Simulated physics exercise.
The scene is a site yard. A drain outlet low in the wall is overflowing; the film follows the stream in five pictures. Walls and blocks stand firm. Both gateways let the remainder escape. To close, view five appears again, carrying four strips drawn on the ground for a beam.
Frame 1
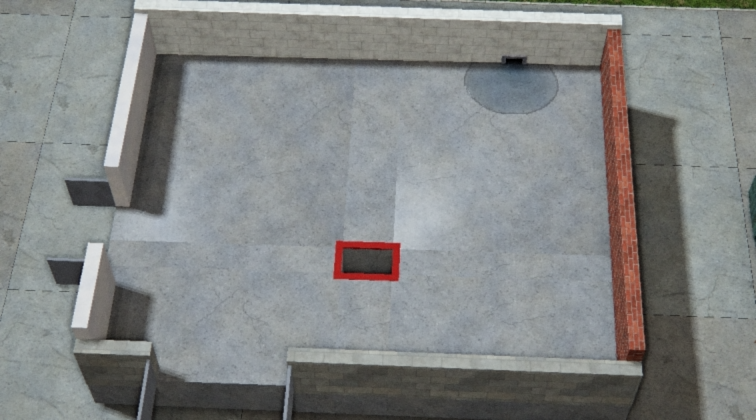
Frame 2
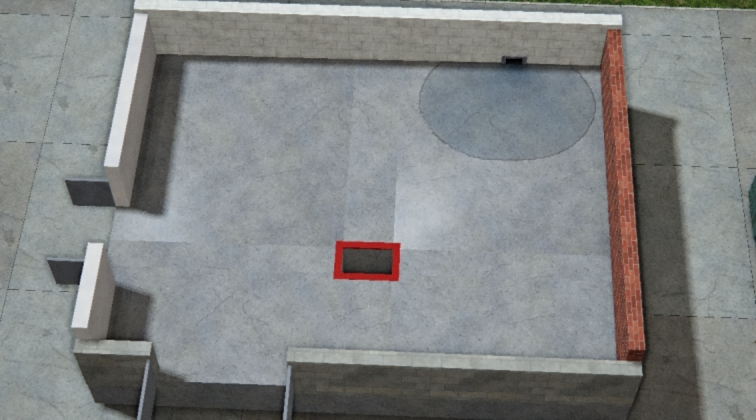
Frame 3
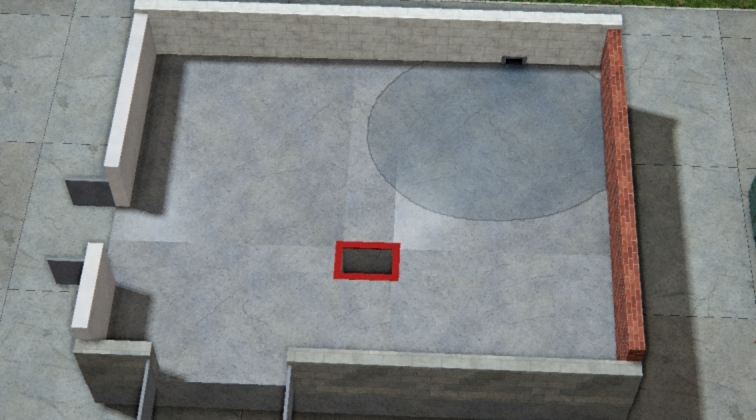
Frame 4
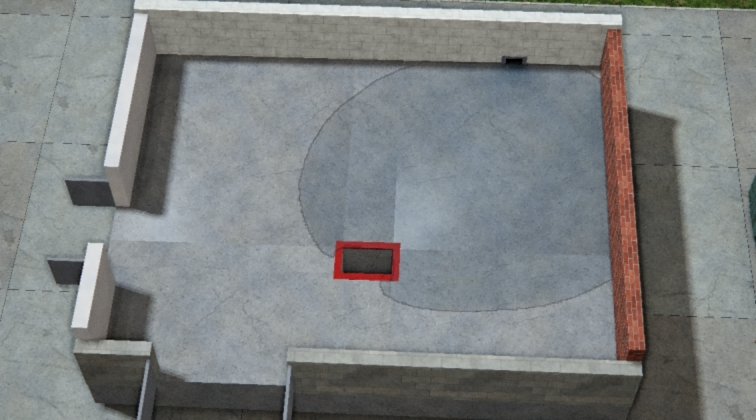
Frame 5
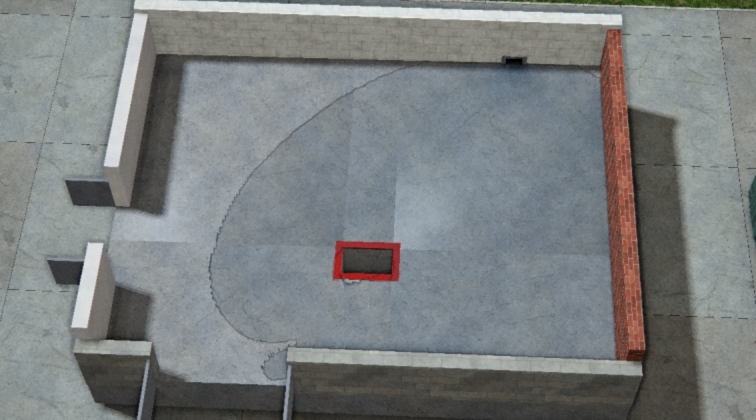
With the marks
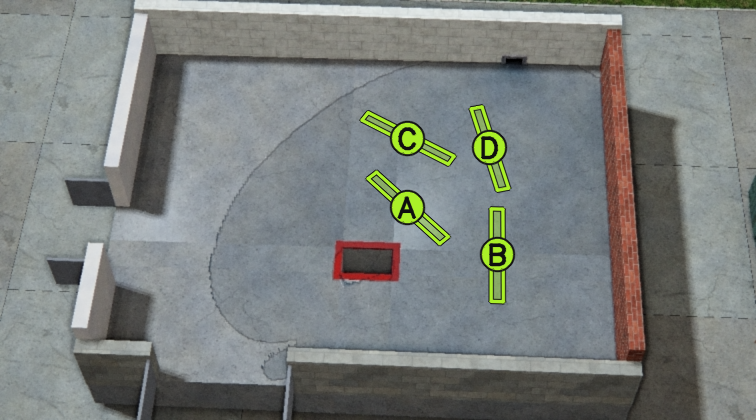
A darker wet patch spreads across the pale grey floor of a walled yard, seen from high above by a camera that stays still. A red-rimmed rectangular pit sits near the middle, with a brick-red wall on the right, pale walls elsewhere and openings at left and lower left. The patch widens from a small dark outlet at the upper right, surrounds the pit, then reaches the near wall.
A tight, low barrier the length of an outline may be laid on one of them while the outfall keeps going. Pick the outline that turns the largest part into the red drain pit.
B is best.
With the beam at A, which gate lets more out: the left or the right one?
More leaves on the right.
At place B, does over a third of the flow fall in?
No, it does not.
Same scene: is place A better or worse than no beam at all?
Place A is worse.
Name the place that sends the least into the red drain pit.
A.
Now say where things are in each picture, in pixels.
Outfall at (514, 60); red drain pit at (367, 261); open gate at (123, 244); open gate at (225, 370); front seen at (474, 97), 3 % of the ground wet; red drain pit still dry, in the first frame.
Front seen at (436, 133), 11 % of the ground wet; red drain pit still dry, in the second frame.
Front seen at (421, 201), 23 % of the ground wet; red drain pit still dry, in the third frame.
Front seen at (385, 288), 42 % of the ground wet; red drain pit taking water, in the fourth frame.
Front seen at (235, 325), 64 % of the ground wet; red drain pit taking water, in the fifth frame.
On the marked copy, A from (372, 175) to (444, 240); B from (497, 301) to (497, 209); C from (365, 116) to (451, 160); D from (476, 107) to (503, 189).
If A is chosen, next to none of the stream goes into the red drain pit, about 99 % out by the gates.
If B is chosen, about 20 % of the stream goes into the red drain pit, about 80 % out by the gates.
If C is chosen, about 8 % of the stream goes into the red drain pit, about 92 % out by the gates.
If D is chosen, about 9 % of the stream goes into the red drain pit, about 91 % out by the gates.
